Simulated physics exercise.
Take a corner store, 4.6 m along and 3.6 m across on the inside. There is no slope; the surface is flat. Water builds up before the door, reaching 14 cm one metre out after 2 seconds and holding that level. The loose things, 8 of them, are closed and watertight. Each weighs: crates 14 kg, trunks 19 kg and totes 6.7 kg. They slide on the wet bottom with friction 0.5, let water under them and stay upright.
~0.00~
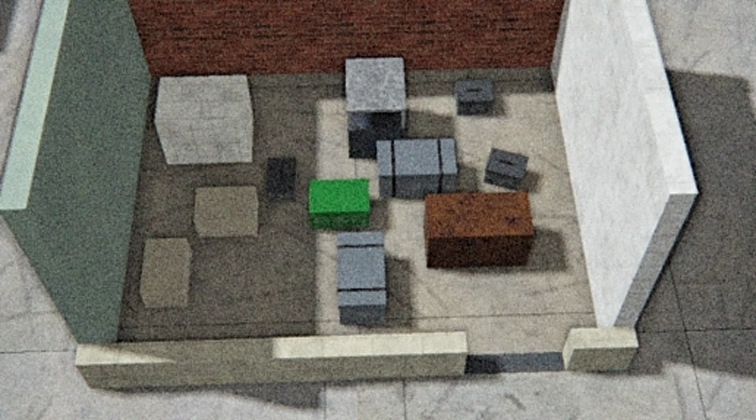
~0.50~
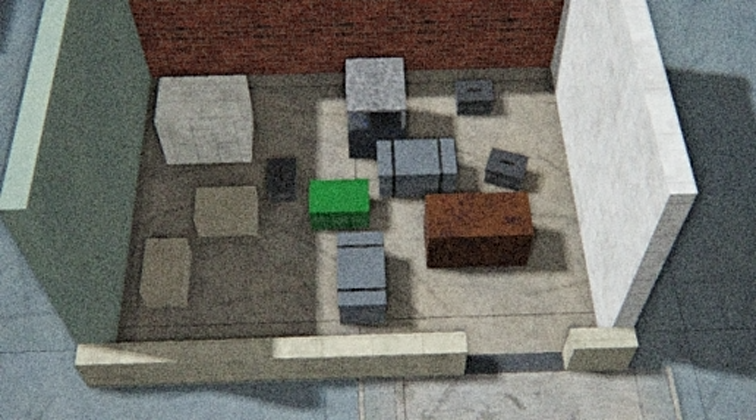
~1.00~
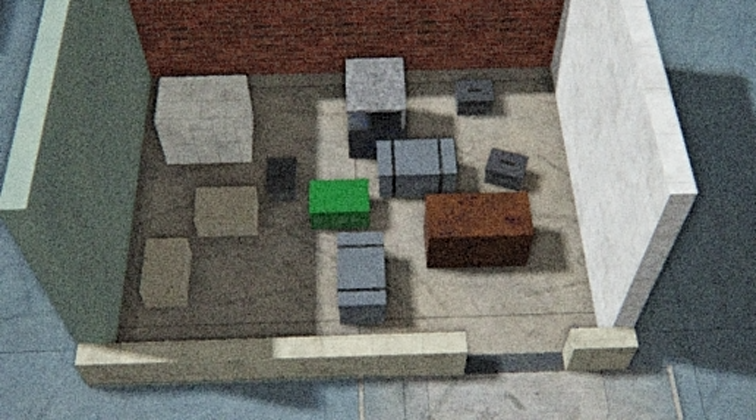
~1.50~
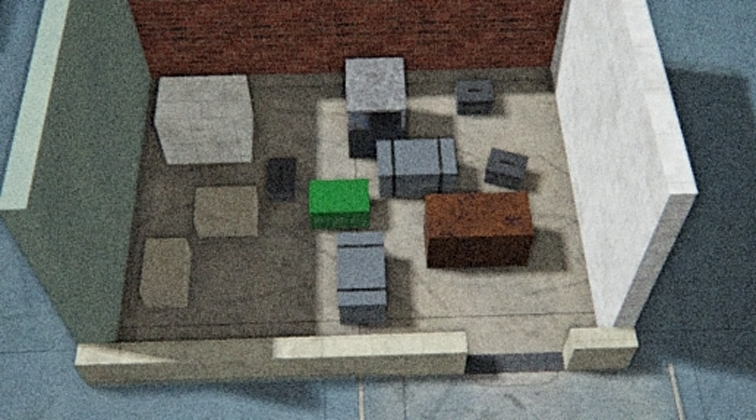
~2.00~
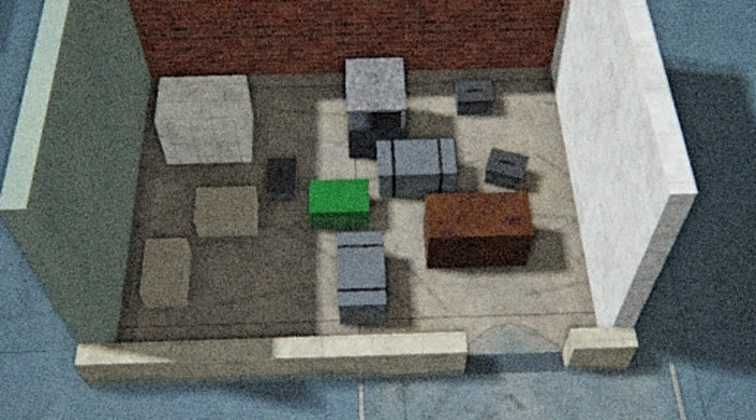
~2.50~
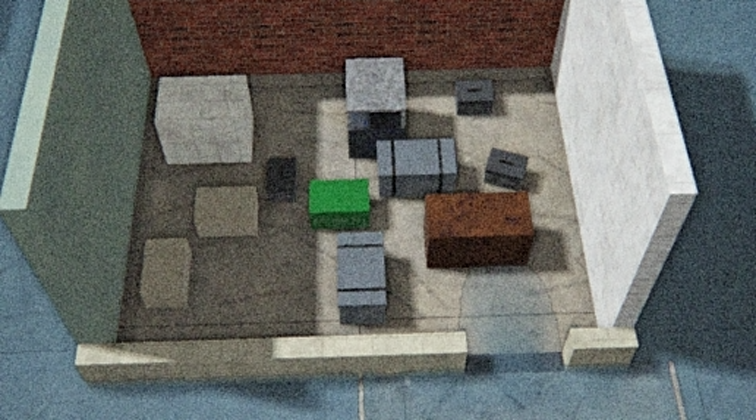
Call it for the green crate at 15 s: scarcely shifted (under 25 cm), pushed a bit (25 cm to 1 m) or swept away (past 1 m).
Scarcely shifted.
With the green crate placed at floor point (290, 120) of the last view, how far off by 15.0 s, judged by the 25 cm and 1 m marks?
Outcome - it barely budges.
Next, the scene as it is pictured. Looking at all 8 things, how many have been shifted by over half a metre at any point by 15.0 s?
2 in all.
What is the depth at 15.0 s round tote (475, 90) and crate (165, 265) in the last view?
Some 5 cm at the first, some 8 cm at the second.
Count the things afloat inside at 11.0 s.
Then: 0.
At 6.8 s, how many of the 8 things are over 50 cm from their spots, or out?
The number comes to 0.
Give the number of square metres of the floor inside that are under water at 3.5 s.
Wet area: Approx. 2.5 m2.
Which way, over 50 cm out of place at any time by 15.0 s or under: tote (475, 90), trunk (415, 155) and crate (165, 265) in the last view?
In turn: Under, under, more.
After 3.5 s the green crate is near (339, 196), 0.0 m from its start, aground; 0 afloat.
After 6.8 s the green crate is near (339, 196), 0.0 m from its start, aground; 0 afloat.
After 11.0 s the green crate is near (339, 196), 0.0 m from its start, aground; 0 afloat.
After 15.0 s the green crate is near (339, 196), 0.0 m from its start, aground; 3 afloat.
